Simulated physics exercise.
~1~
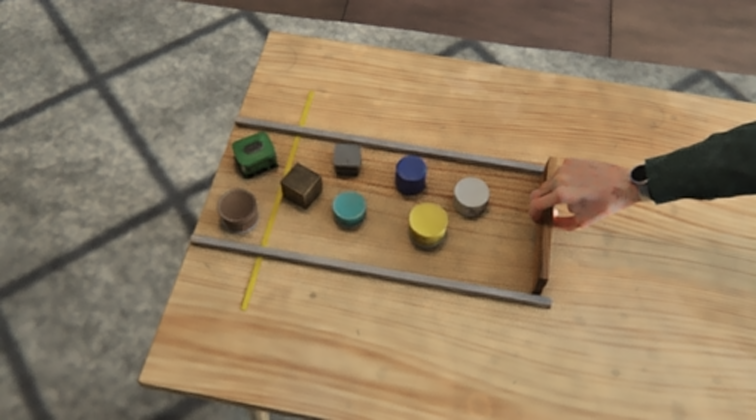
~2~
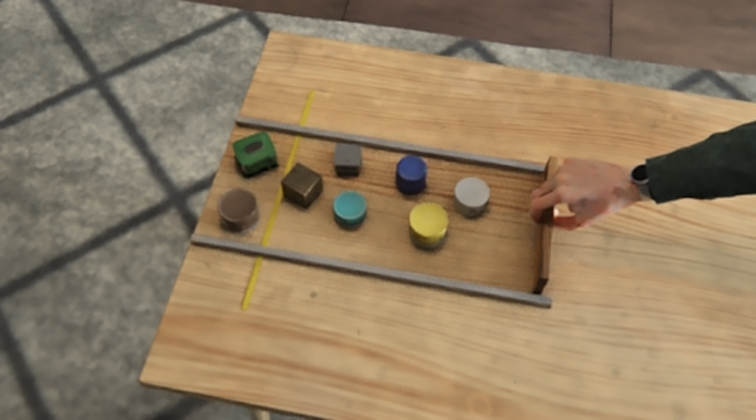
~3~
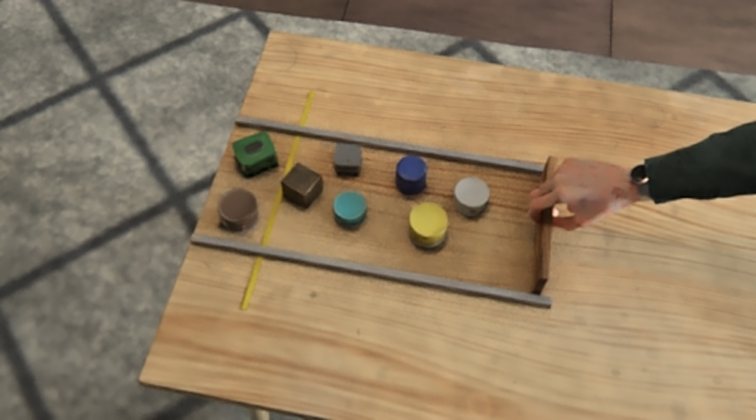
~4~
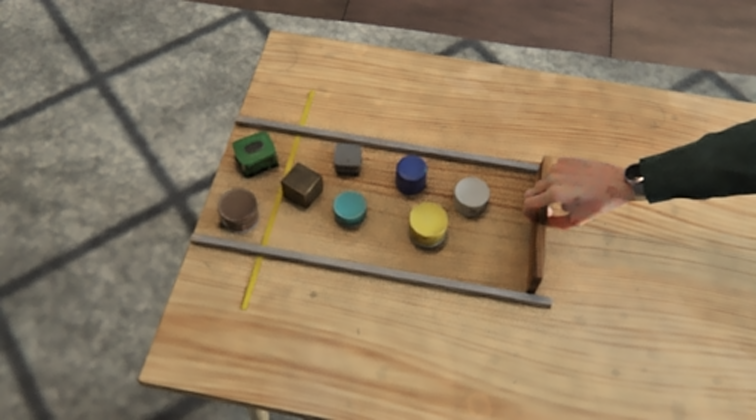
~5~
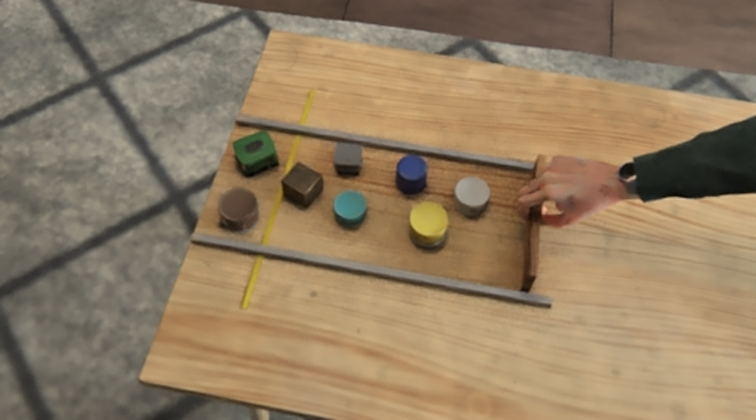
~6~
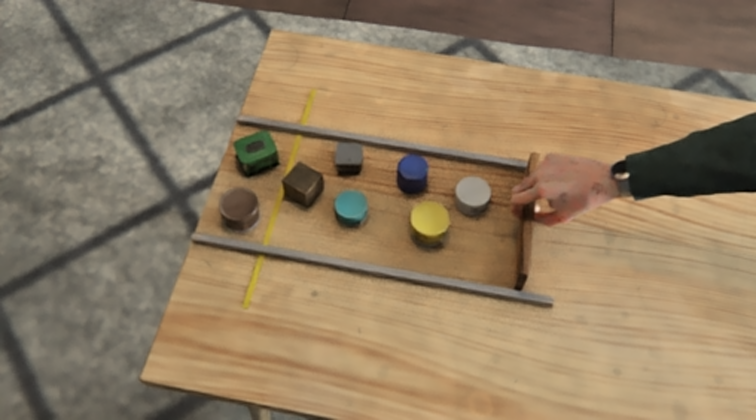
On a wooden table, a hand slides a board slightly left toward scattered small objects.
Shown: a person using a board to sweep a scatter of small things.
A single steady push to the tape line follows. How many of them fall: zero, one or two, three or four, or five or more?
Most likely a single one or a pair will drop off.
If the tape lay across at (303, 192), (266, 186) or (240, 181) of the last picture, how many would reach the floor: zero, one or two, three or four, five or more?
Tape one gives none, tape two gives 1 or 2, and tape three gives five or more.
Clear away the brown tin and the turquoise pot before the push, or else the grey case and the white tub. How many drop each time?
The counts would be 0 and 0.
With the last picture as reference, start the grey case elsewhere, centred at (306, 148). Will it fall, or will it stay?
Well, this time it stays in place.
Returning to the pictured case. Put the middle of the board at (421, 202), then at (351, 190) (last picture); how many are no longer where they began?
So far 3, and 6 at the second.
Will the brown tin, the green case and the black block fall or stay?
Here's how it goes: The brown tin goes down, the green case goes down and the black block hangs in there.
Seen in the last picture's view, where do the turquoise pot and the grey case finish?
Near (223, 198) and (255, 147).
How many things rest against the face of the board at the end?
It ends up touching 3.
Soon after, none off yet; green case at rest near (257, 153); brown tin at rest near (241, 210); black block at rest near (303, 184).
After that, none off yet; green case at rest near (257, 153); brown tin at rest near (241, 210); black block moving near (300, 183).
And then, none off yet; green case moving near (252, 149); brown tin displaced a little near (222, 213); black block displaced about its own width near (267, 170).
In the end, the number that fall off is one or two; gone, brown tin and green case.
